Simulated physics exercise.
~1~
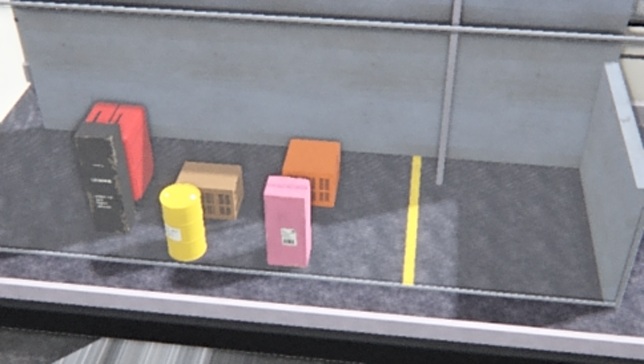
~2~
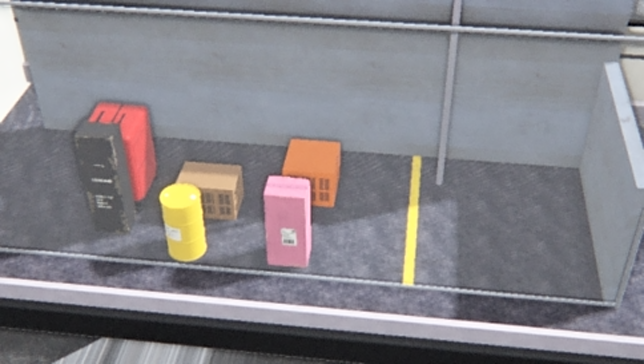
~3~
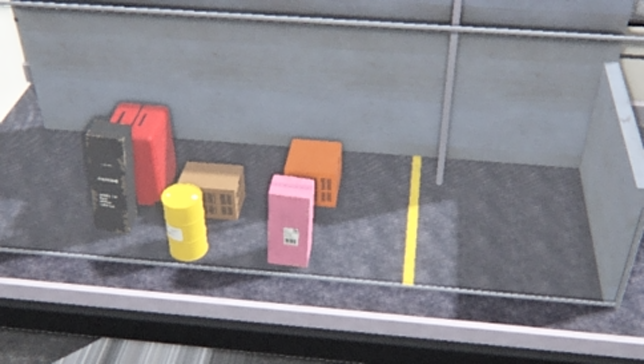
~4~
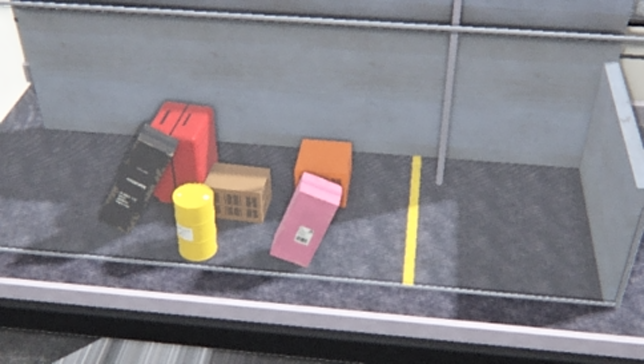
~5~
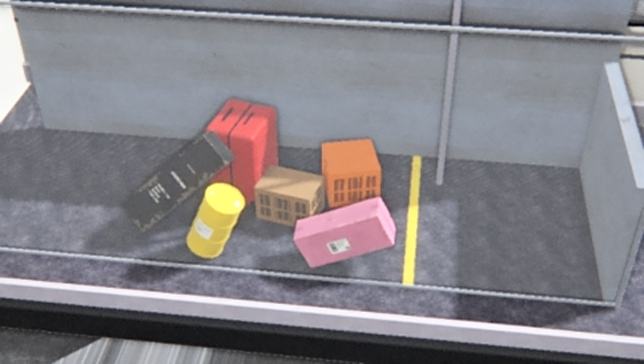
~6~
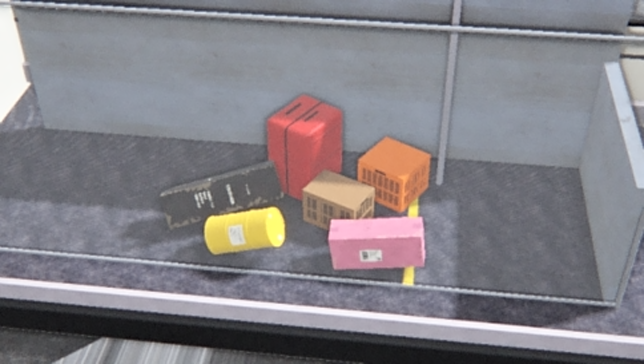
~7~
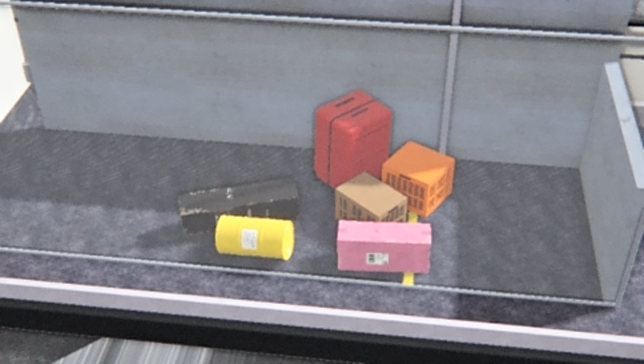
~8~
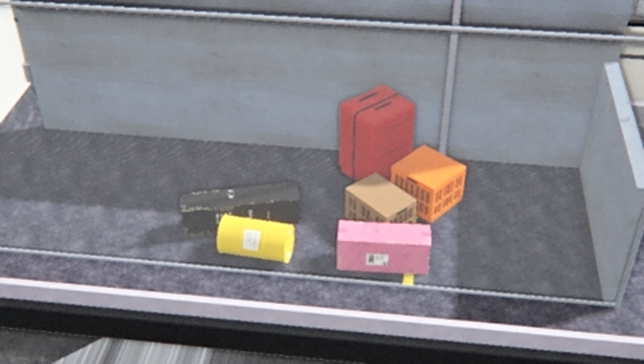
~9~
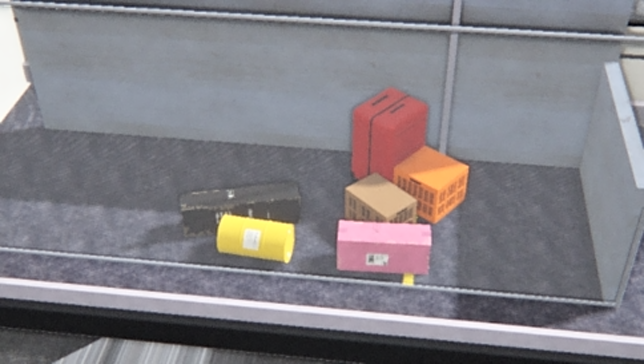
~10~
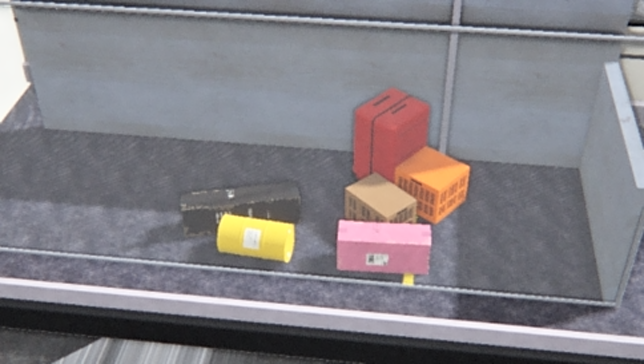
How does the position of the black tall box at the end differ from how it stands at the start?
The black tall box stands upright at the start, and by the end it is lying on its side on the floor of the bay.
